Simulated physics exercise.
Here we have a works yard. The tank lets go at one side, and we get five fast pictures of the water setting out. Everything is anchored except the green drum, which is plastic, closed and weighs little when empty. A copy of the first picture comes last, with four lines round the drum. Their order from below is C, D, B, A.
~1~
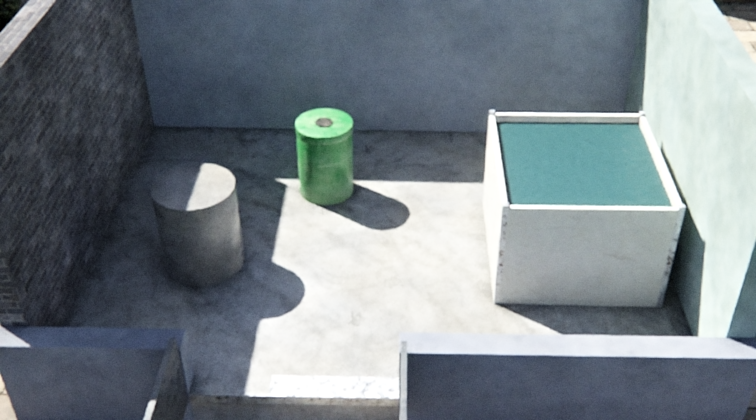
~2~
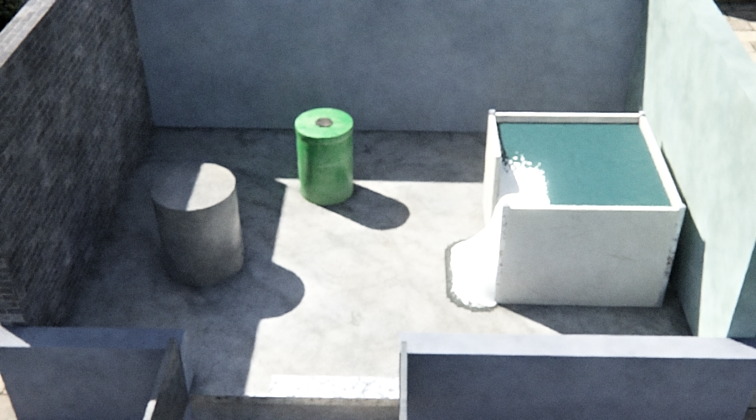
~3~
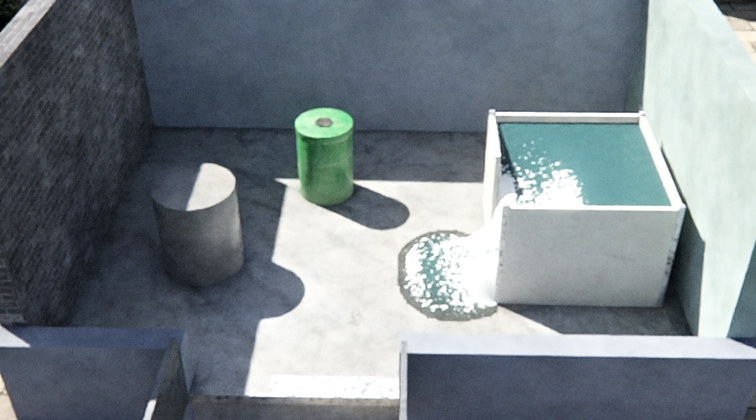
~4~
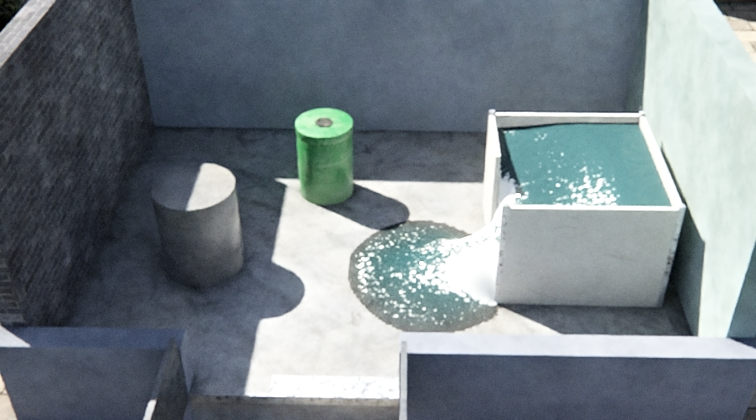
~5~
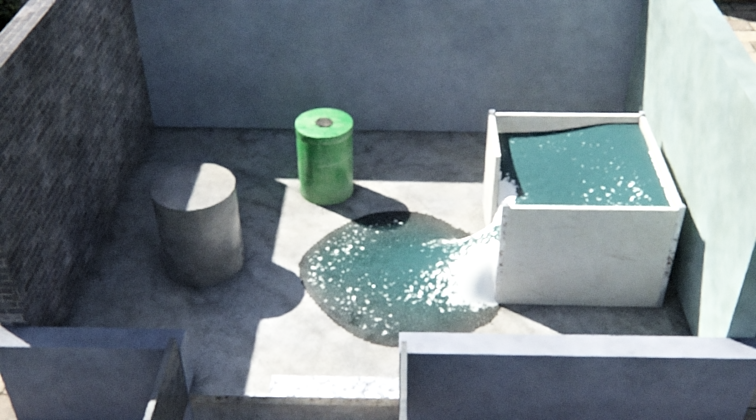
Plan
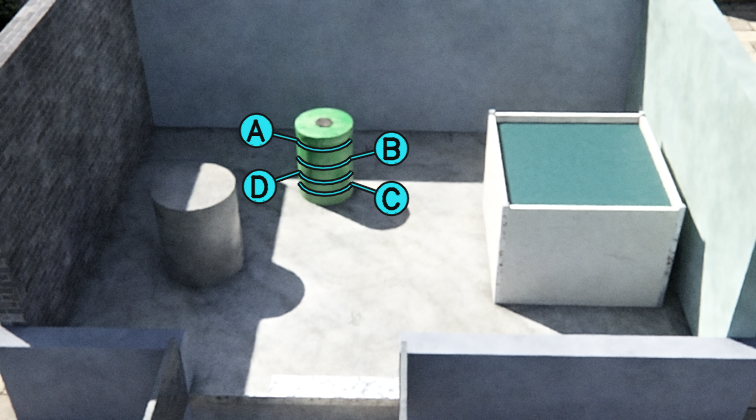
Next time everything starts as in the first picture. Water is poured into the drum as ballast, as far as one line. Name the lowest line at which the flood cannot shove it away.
C.
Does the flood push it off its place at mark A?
No, that is safe.
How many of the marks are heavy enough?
All of the four.
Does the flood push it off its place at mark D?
No.
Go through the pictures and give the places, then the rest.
Lid of the green drum at (323, 123); tank full, its middle at (578, 164); open gate at (293, 335), in the first picture.
In the second picture, 2 % of the ground wet, in view closest to the drum at (454, 252).
In the third picture, 5 % of the ground wet, in view closest to the drum at (422, 240).
In the fourth picture, 9 % of the ground wet, in view closest to the drum at (379, 236).
Lid of the green drum at (323, 123); 13 % of the ground wet, in view closest to the drum at (374, 218), in the fifth picture.
On the marked copy, A at (321, 150); B at (322, 168); C at (324, 194); D at (323, 182); from the bottom up C, D, B, A.
For mark A, it does not move.
For mark B, it does not move.
For mark C, it does not move.
For mark D, it does not move.
